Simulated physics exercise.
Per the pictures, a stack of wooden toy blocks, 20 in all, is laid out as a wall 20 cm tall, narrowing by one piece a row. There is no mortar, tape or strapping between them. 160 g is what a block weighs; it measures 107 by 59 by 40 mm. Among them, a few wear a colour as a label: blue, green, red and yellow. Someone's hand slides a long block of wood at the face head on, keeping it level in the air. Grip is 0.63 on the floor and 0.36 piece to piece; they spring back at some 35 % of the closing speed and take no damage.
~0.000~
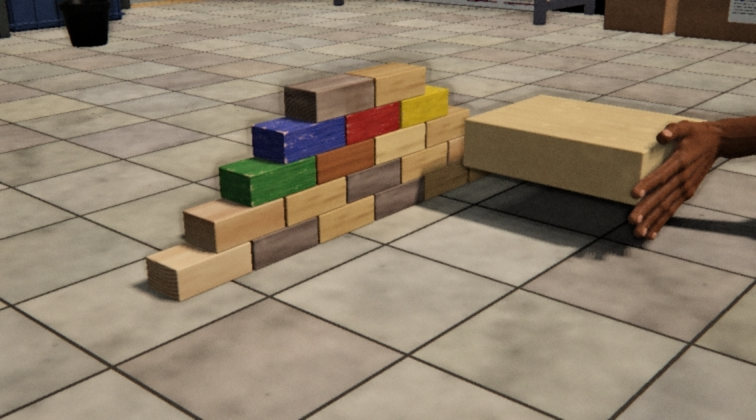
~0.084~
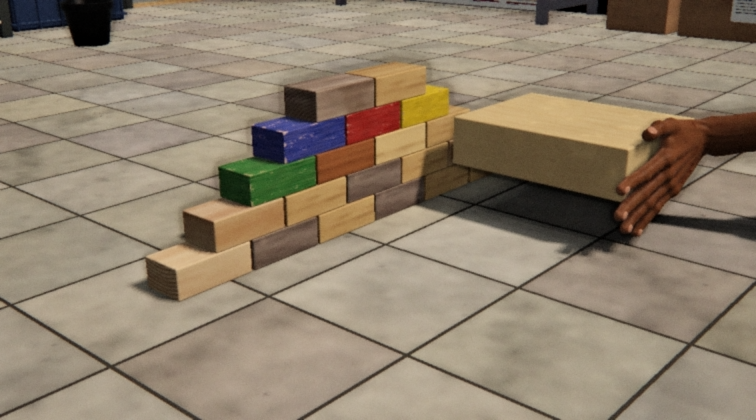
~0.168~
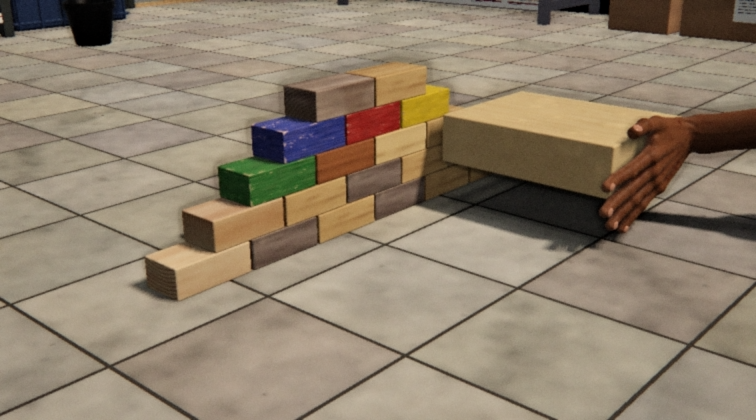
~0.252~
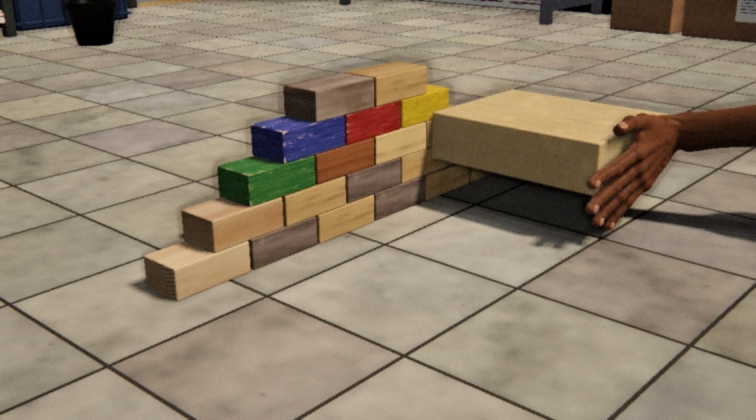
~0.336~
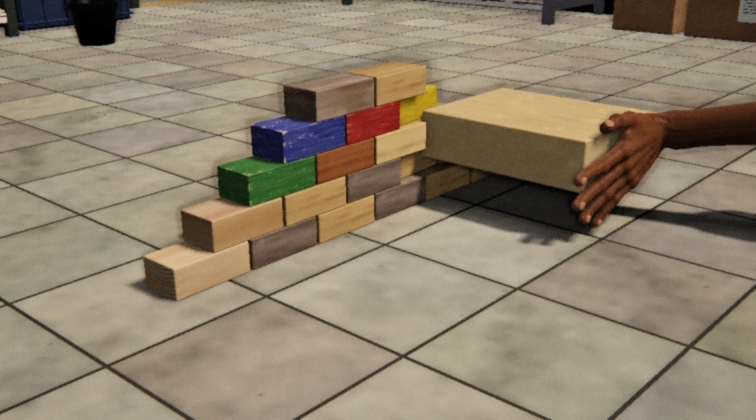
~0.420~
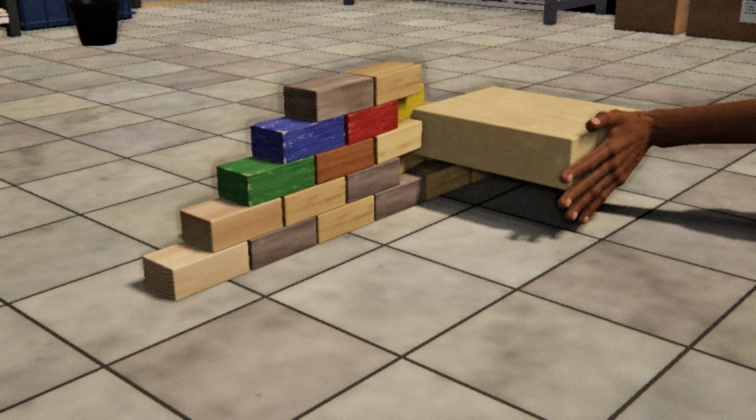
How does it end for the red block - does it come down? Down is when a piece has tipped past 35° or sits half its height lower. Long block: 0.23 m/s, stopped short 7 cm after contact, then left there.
The red block ends up down.
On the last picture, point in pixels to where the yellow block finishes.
It ends up centred close to (278, 167).
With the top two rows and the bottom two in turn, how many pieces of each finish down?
4, then 2.
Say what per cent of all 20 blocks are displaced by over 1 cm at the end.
40 per cent.
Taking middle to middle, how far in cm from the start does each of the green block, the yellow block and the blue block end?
Net displacement, roughly: Green ~ 0 cm, yellow ~ 24 cm, blue ~ 0 cm.
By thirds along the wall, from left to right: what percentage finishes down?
0 / 60 / 60 %, left to right.
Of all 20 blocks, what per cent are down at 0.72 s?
By then, 15 per cent.
By 0.54 s, 1 of the 20 blocks down; red block tilted 4°; yellow block tilted 4°.
By 0.72 s, 3 of the 20 blocks down; red block tilted 27°; yellow block tilted 30°, 26 mm lower.
By 0.86 s, 8 of the 20 blocks down; red block tilted 51°, 36 mm lower; yellow block tilted 57°, 9 cm lower.
By 1.02 s, 8 of the 20 blocks down; red block on its side; yellow block on its side.
When it is over (1.7 s), 8 of the 20 blocks down; red block on its side; yellow block on its side; green block unmoved. In pixels of the last frame, middles, red block near (286, 193), yellow block near (279, 168).
